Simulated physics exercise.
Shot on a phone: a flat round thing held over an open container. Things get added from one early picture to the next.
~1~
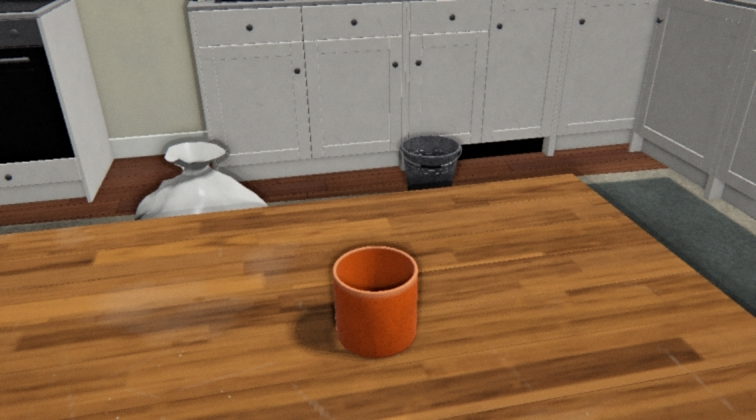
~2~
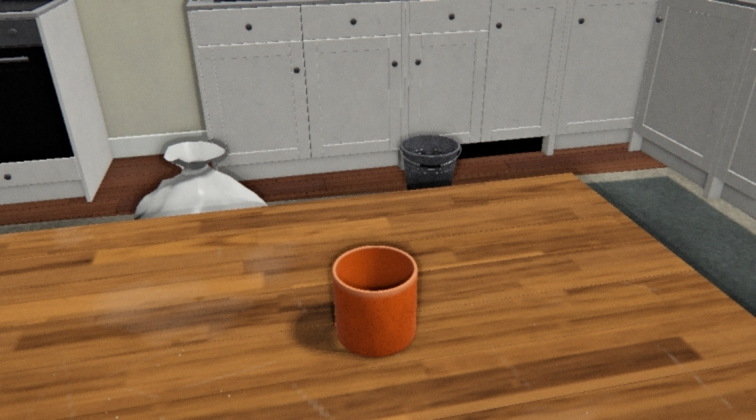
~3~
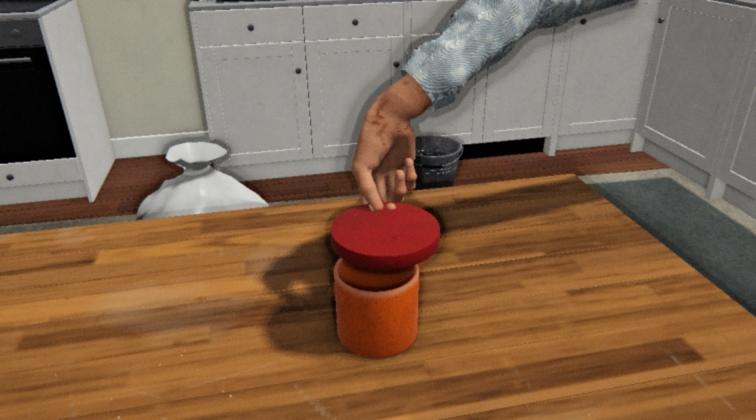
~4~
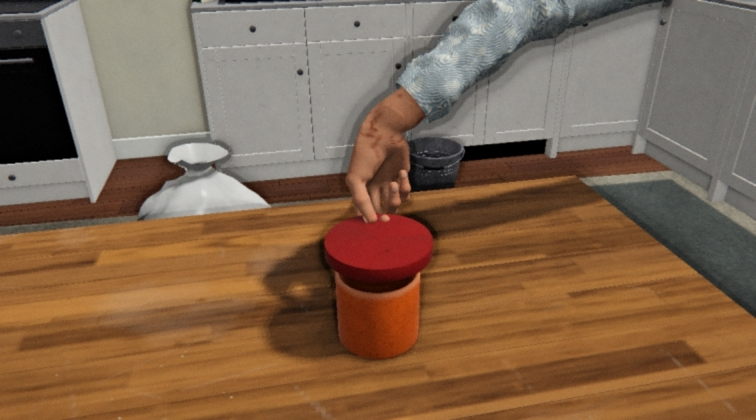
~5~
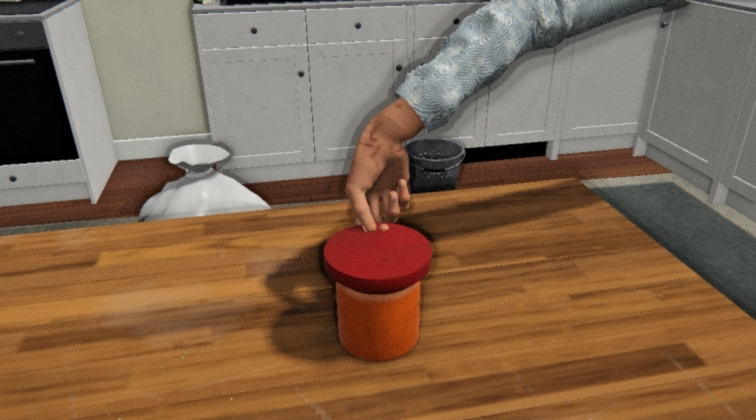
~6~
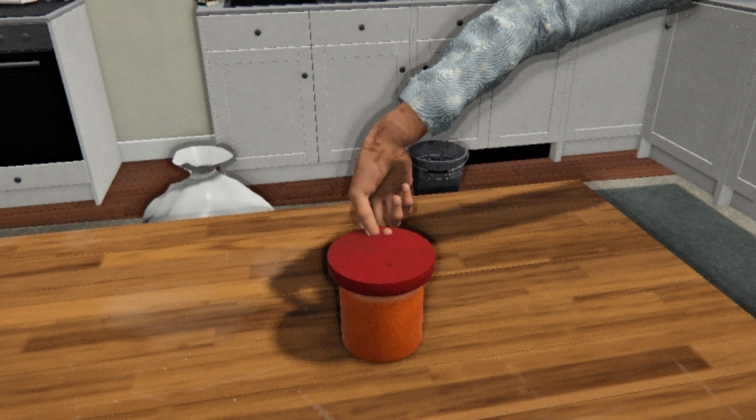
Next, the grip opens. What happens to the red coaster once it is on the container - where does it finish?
It stays across the opening.
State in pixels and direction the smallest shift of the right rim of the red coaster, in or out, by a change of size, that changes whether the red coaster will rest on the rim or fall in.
Going left by 12 pixels puts it on the brink.
Then, 0.10 s later than the last frame, red coaster moving near (381, 266).
Then, 0.26 s later than the last frame, red coaster sitting on the rim near (381, 266).
When it is over, the red coaster rests on the rim, near (381, 266).
